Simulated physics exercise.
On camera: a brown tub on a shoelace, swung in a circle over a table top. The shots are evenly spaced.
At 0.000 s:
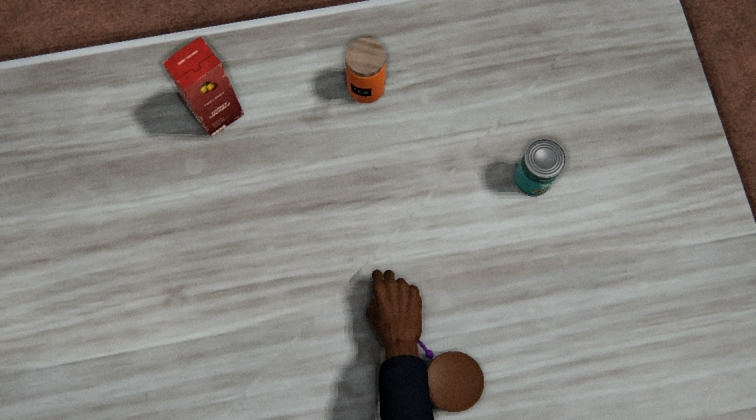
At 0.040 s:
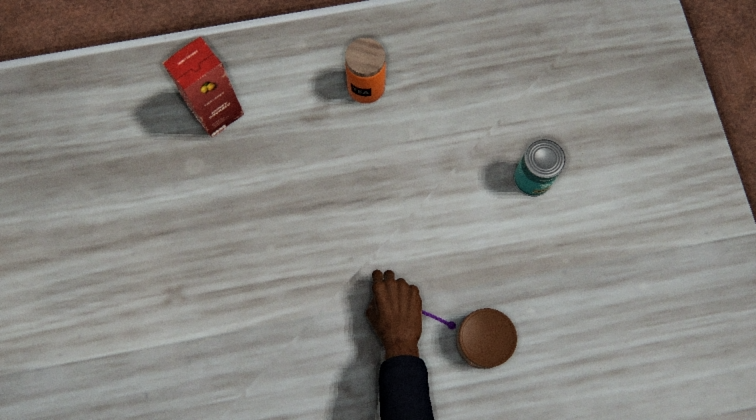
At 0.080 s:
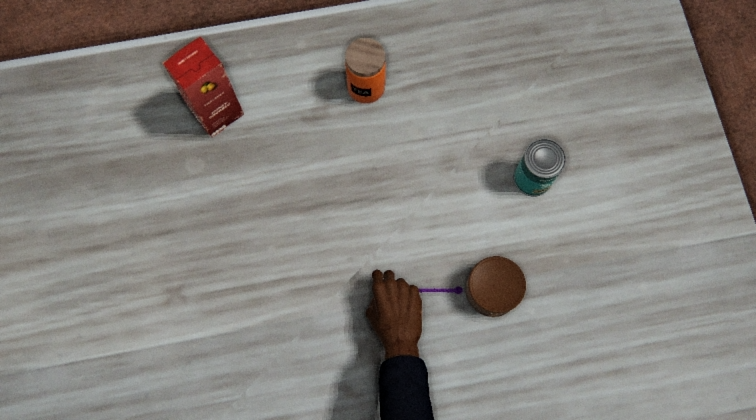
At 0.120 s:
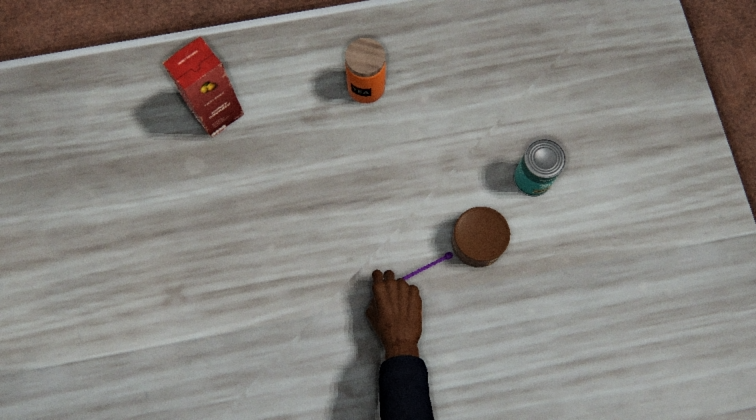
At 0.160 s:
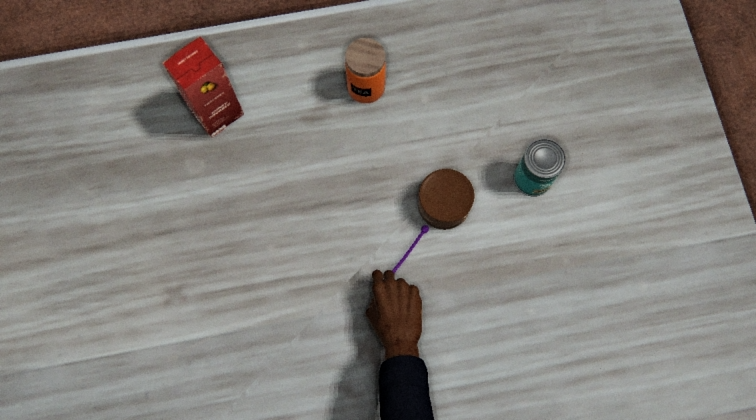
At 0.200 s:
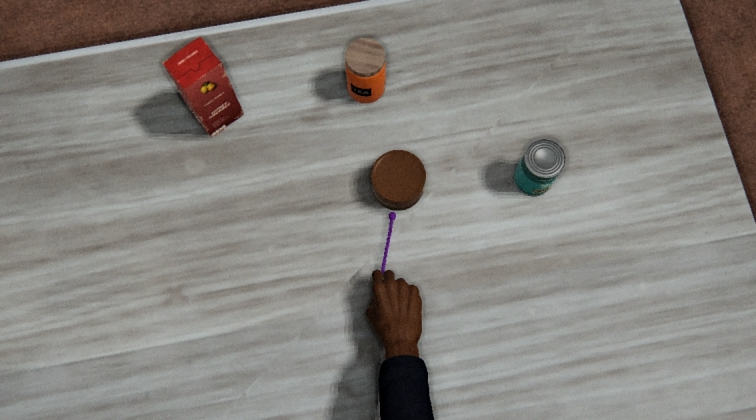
A dark-skinned hand in a dark sleeve reaches in from the bottom edge over a pale, wood-grained table top, seen from above by a still camera. A red carton stands at upper left, an orange jar with a wooden lid at top centre, and a turquoise tin at right. The hand swings a brown tub on a purple lace anticlockwise, from lower right, up past the tin, to above the hand.
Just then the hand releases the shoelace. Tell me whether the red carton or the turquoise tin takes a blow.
As it turns out, the red carton remains clear, the turquoise tin escapes it.
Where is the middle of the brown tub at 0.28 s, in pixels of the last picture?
At about (299, 180).
After 0.28 s, tub near (299, 180).
After 0.40 s, tub near (169, 181).
In the end, tub off the table. The red carton escapes it and the turquoise tin stays untouched.
